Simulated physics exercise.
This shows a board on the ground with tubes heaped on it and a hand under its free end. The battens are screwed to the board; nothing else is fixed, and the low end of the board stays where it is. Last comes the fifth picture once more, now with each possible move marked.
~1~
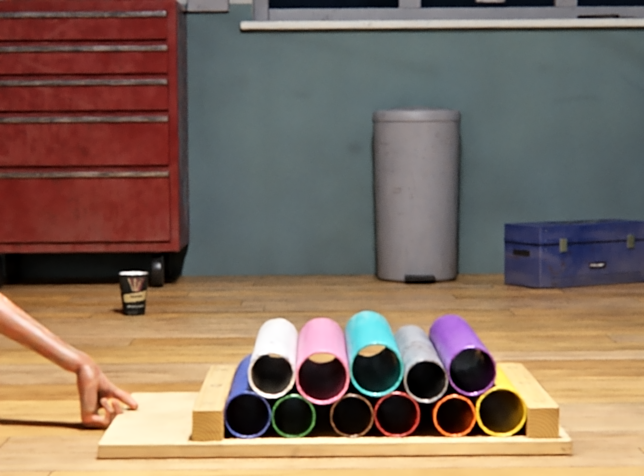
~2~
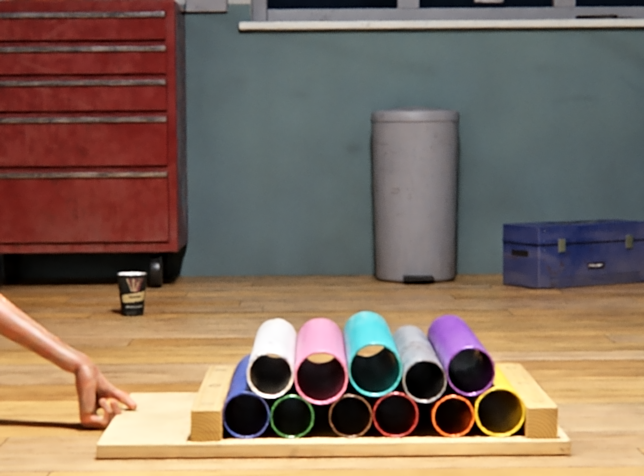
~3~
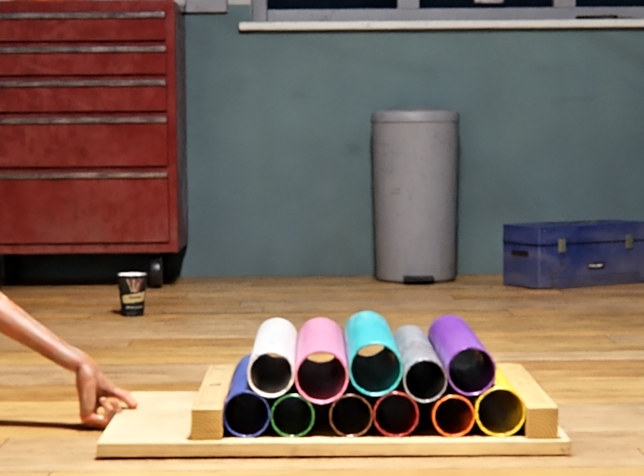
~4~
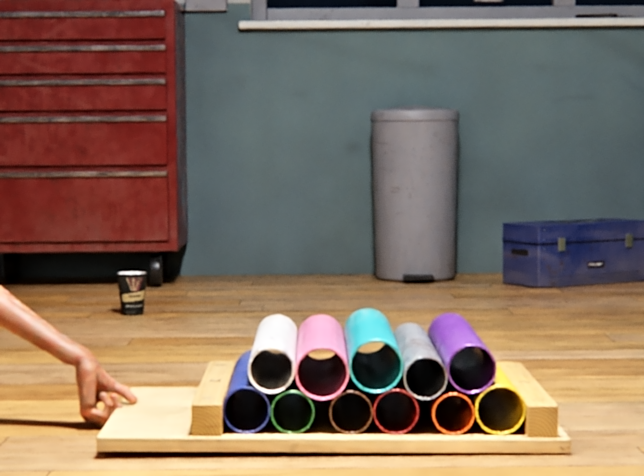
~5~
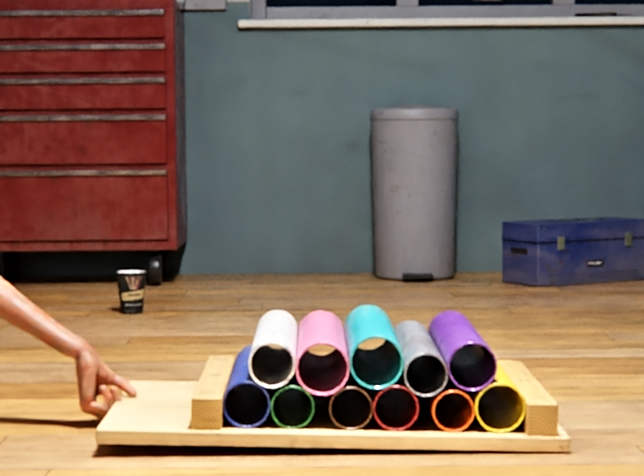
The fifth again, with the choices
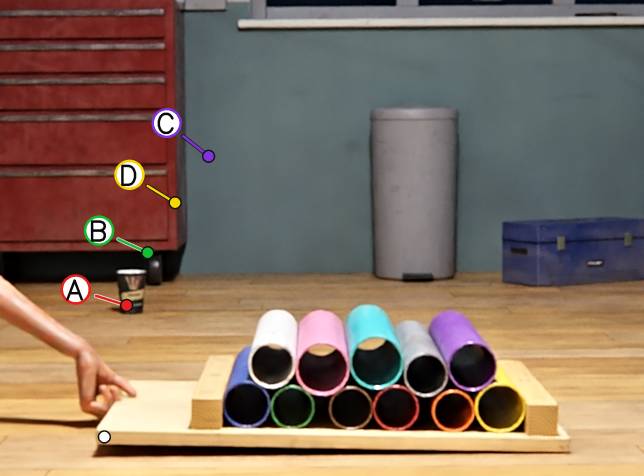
In the video, colorful tubes lie stacked in two rows between wooden blocks on a board on the floor, and a hand at the left end stays nearly still, then raises that end very slightly.
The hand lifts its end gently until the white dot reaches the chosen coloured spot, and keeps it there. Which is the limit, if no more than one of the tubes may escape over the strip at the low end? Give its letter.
At most to A.
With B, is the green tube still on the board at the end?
The green tube: Yes.
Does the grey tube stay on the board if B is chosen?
The grey tube: No.
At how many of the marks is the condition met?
The number is one.
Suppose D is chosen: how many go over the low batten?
With D, five.
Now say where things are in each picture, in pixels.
In the first picture, red tube (397, 415); orange tube (455, 416); yellow tube (501, 411).
In the second picture, yellow tube (500, 412); white tube (270, 375).
In the third picture, board (332, 406); blue tube (247, 414); white tube (271, 373); turquoise tube (376, 369).
In the fourth picture, board (332, 403); blue tube (246, 410); green tube (293, 413); orange tube (453, 414).
In the fifth picture, board (332, 399); blue tube (246, 404); green tube (293, 408).
On the marked copy, A at (126, 305); B at (148, 253); C at (209, 156); D at (175, 203); the white dot at (105, 437).
Following A. Soon after the start, board at 13°.
Later, board at 18°.
In the end, board at 18°, none over the low batten.
As for the rest, B five over the low batten; C five over the low batten; D five over the low batten.
